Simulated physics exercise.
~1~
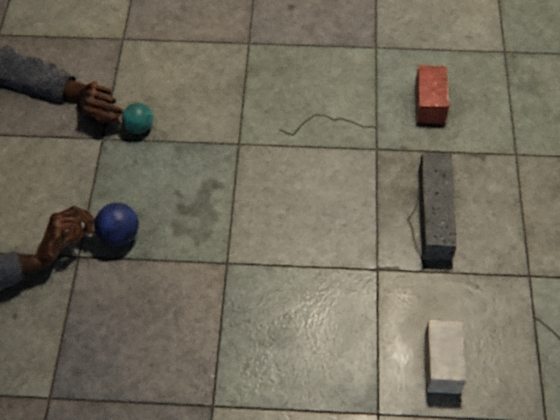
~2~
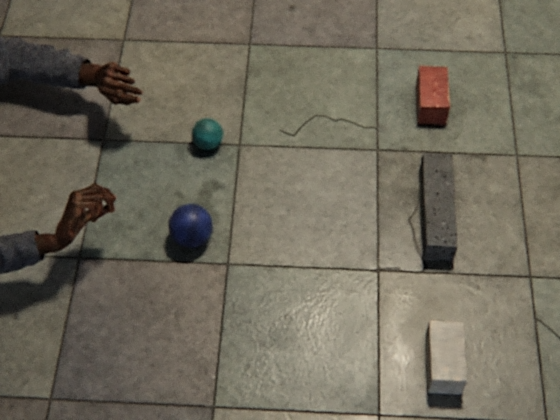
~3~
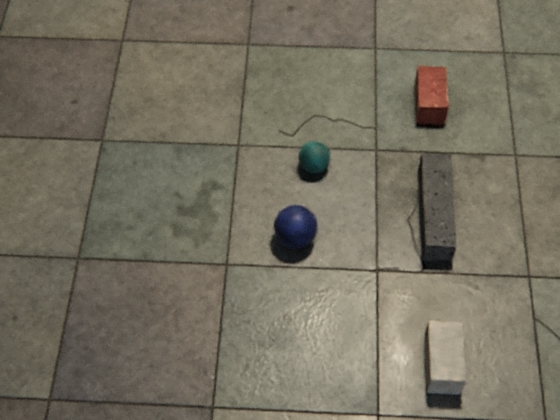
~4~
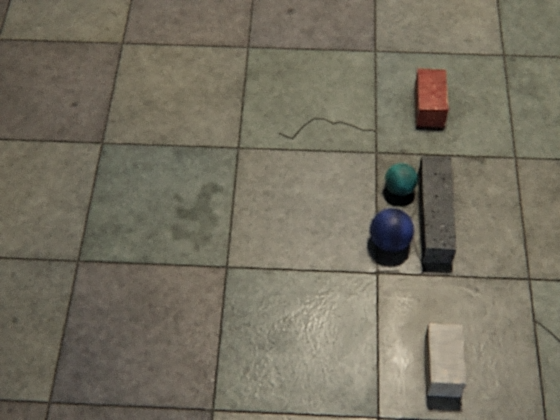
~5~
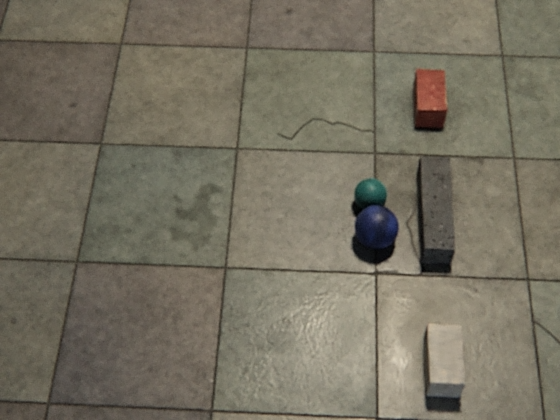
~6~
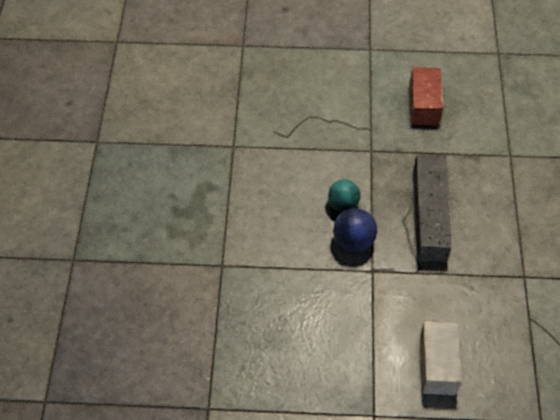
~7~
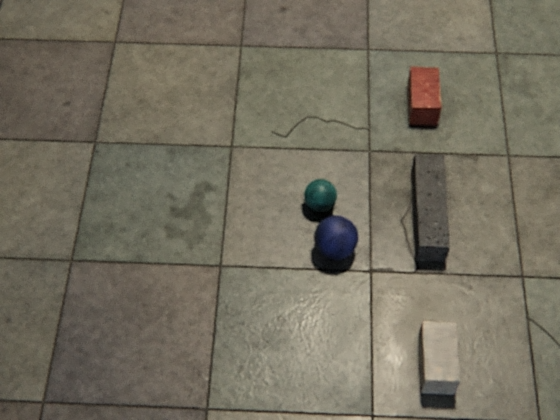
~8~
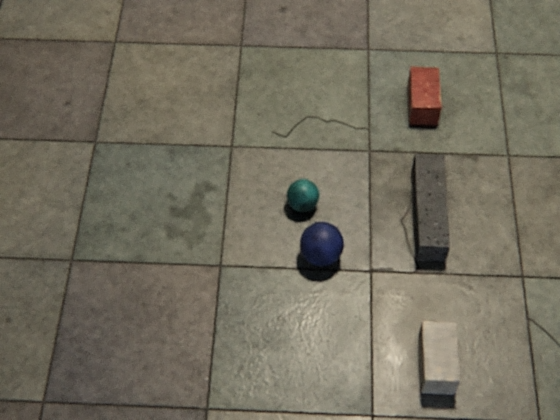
Two hands roll a turquoise ball and a blue ball right, and both rebound left.
